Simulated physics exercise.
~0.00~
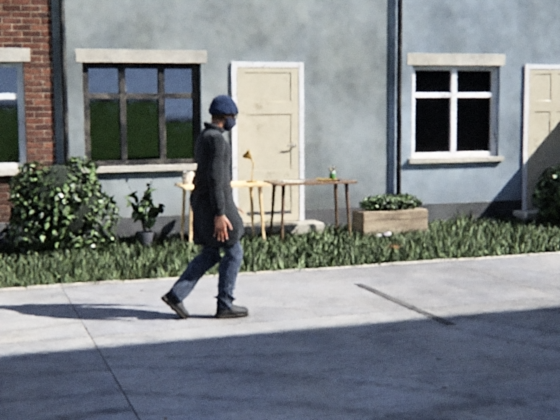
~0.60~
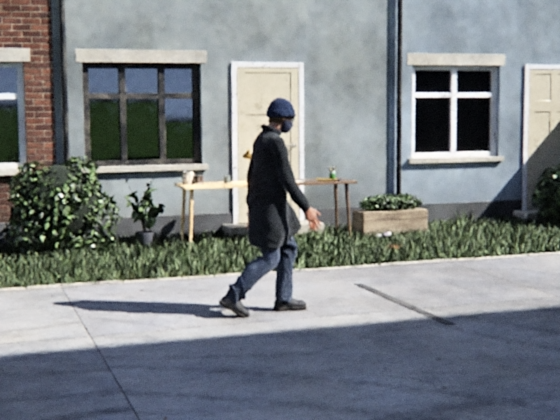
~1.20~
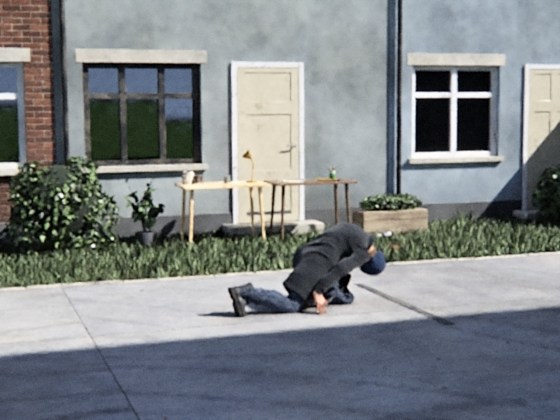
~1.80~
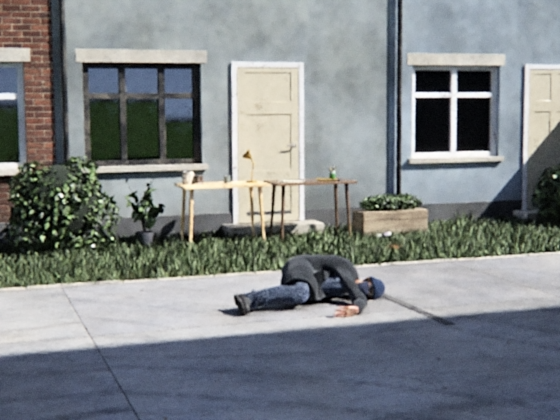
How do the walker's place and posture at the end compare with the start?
At the start the walker is upright on the left part of the pavement, but by the end the walker is farther right and down on the ground, lying with the head just short of the black strip.
